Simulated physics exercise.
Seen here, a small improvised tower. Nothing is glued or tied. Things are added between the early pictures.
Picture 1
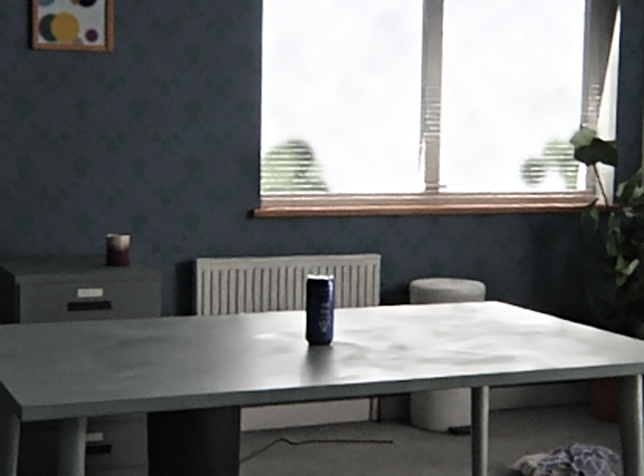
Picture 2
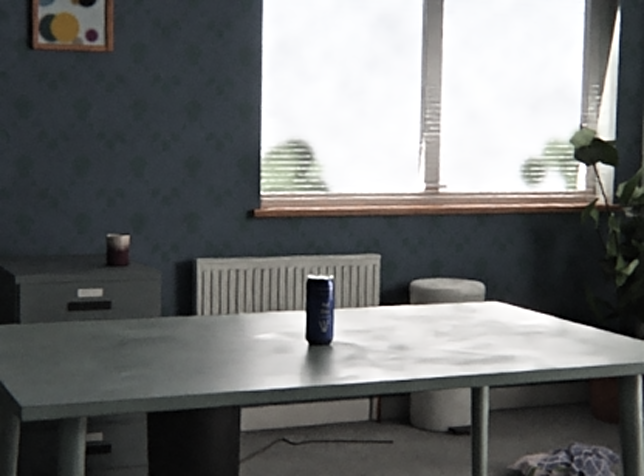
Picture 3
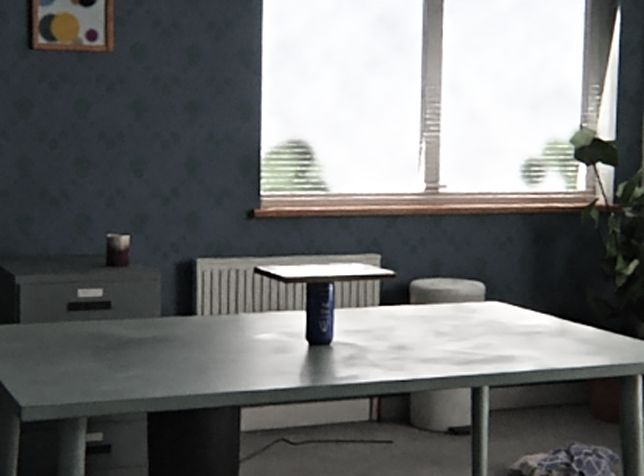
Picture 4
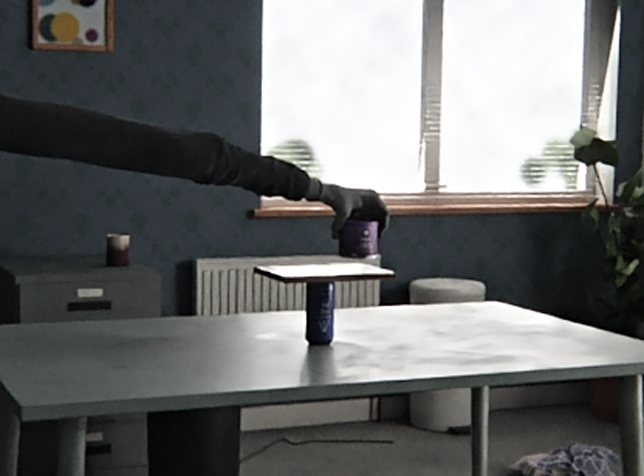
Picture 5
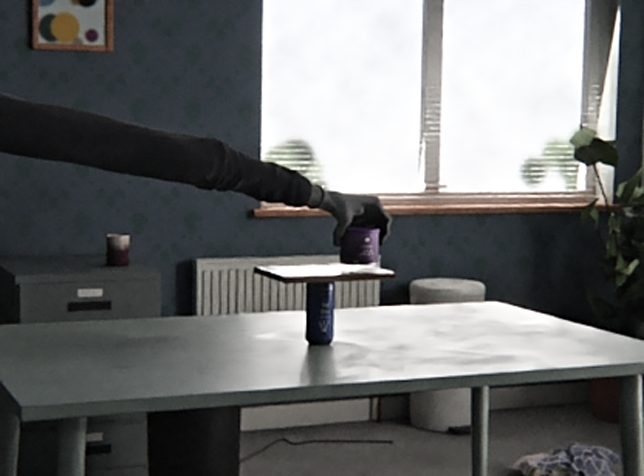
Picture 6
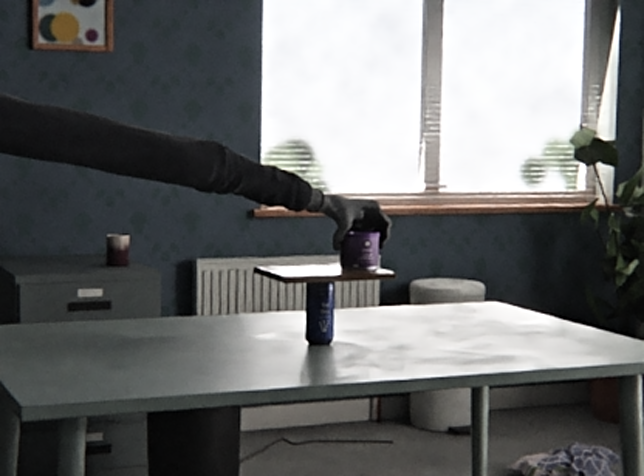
In a dim room with a bright window, a blue can stands alone on a grey table, and then a flat board appears balanced on top of it. A dark-sleeved arm reaches in from the left, holding a purple tin, and lowers it slightly onto the board's right side, keeping hold of it.
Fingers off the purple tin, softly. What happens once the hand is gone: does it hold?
The stack loses its balance.
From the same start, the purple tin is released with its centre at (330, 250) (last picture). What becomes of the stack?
Then it keeps its balance.
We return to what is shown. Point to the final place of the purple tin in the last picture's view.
Around (405, 318).
Then, 0.50 s on from there, purple tin now fallen; brown lid turned 70° from how it was put.
Then, 0.70 s on from there, brown lid now fallen; blue can turned 4° from how it was put.
Then, 1.00 s on from there, blue can now fallen.
In the end, fallen, blue can, brown lid and purple tin. At the end, from the last picture's camera, purple tin near (405, 318). The stack comes apart.
